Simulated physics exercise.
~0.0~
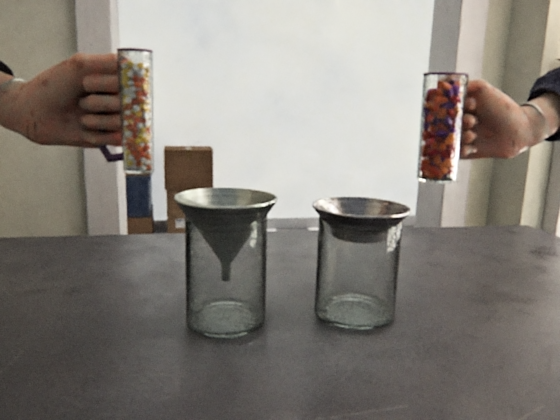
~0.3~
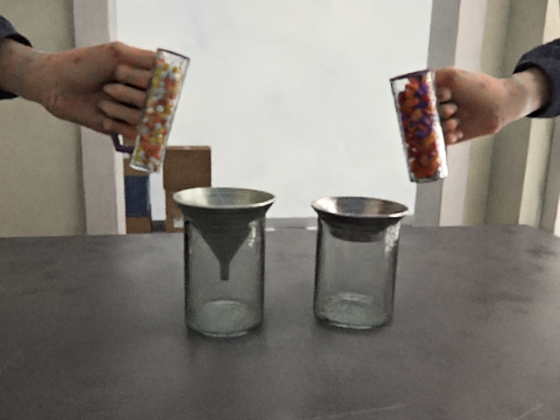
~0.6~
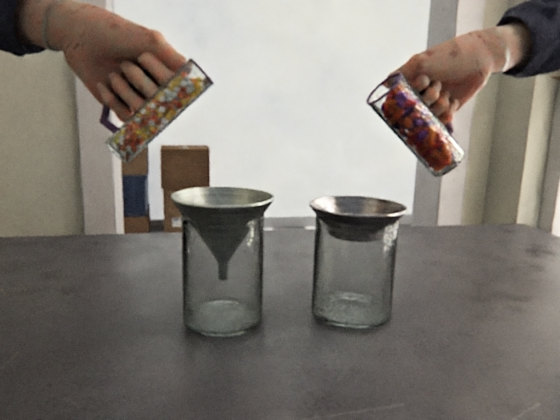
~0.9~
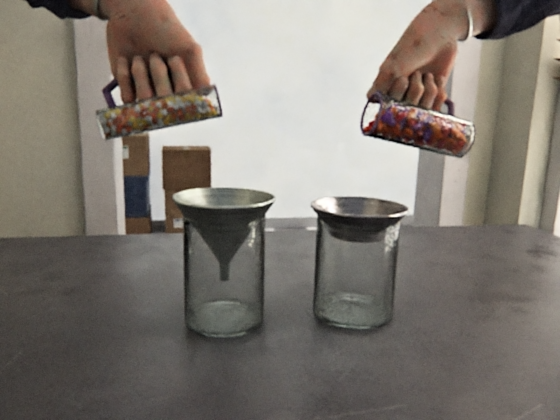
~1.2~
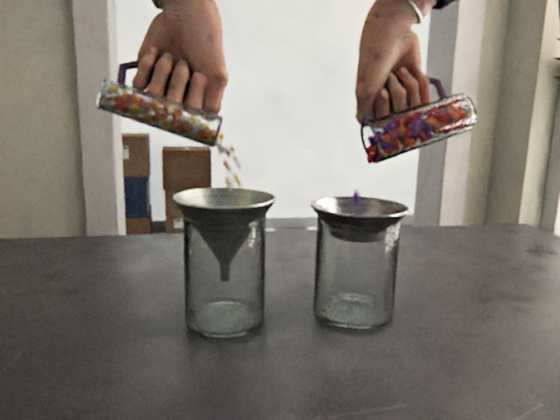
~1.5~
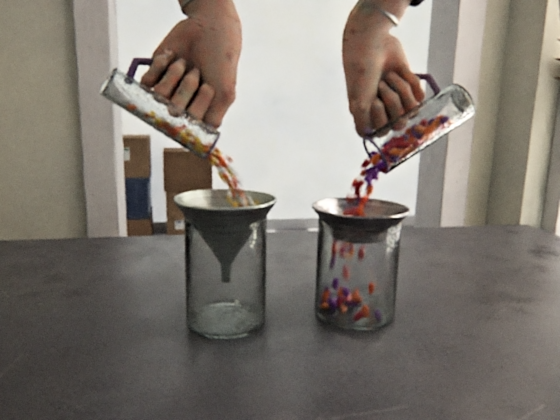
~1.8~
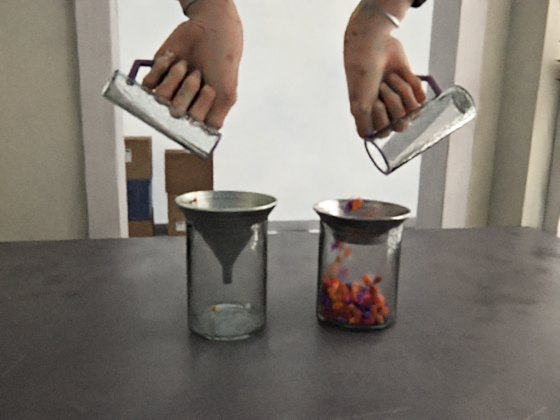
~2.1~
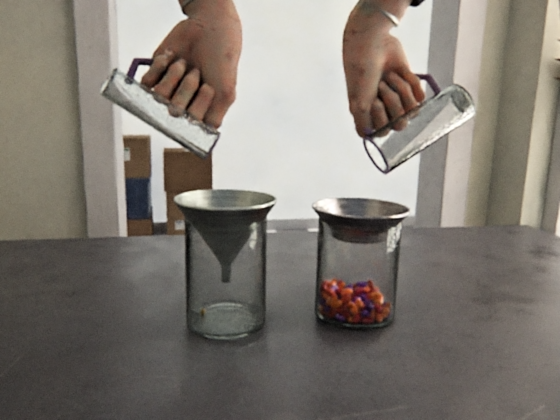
To begin with, two hands hold up clear cups of small colourful pieces, mostly yellowish on the left and orange, red and purple on the right, beside two metal funnels resting in glass jars. The hands tilt the cups inward until they lie on their sides over the funnels. Pieces start to spill, then stream down from both cups. The right-hand pieces drop through into their jar, while the left-hand ones gather in the funnel. At the end both cups are empty, the right jar holds a bright heap, and the left funnel is clogged, its jar almost empty.
